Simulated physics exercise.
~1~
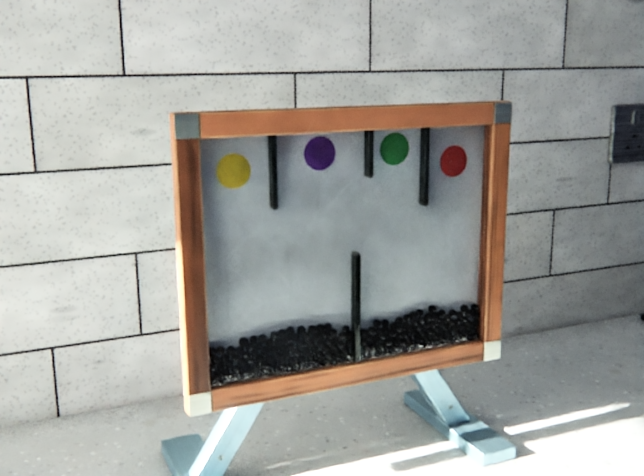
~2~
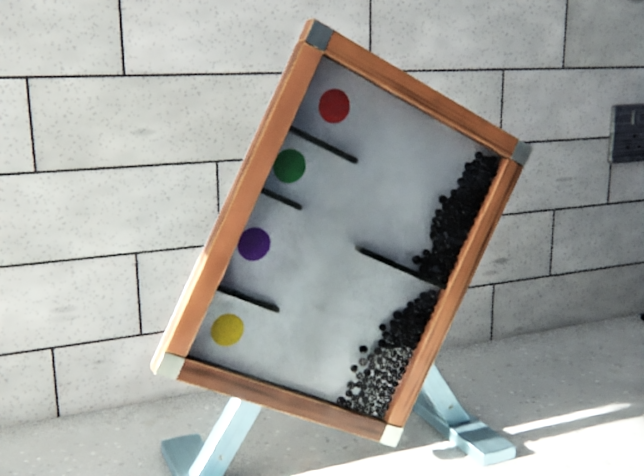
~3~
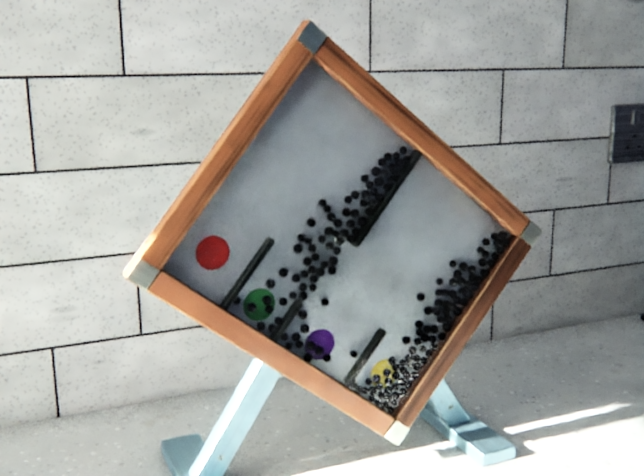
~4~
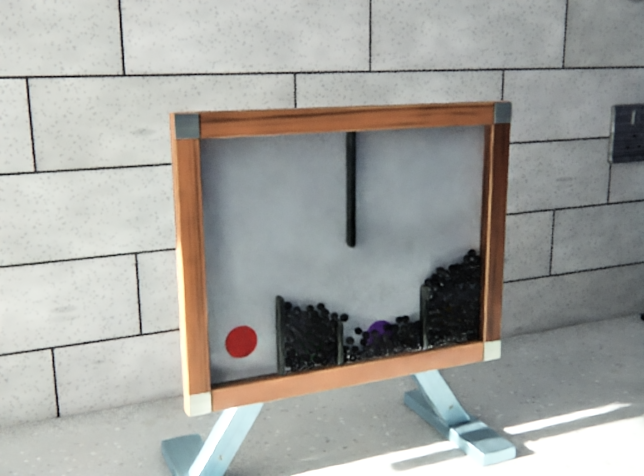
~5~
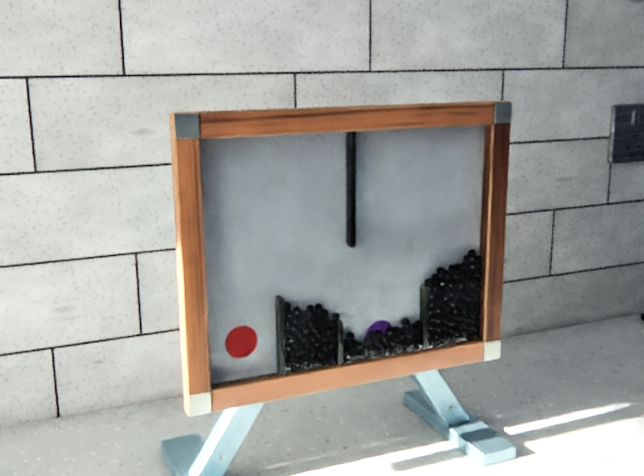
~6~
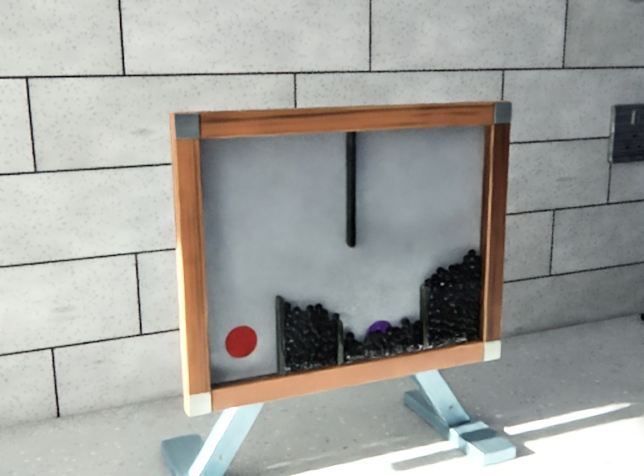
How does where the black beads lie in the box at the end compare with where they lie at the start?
At the start the beads lie in a low layer along the whole bottom of the box, while at the end the bulk of them sits farther to the right and somewhat higher, with the left corner empty.
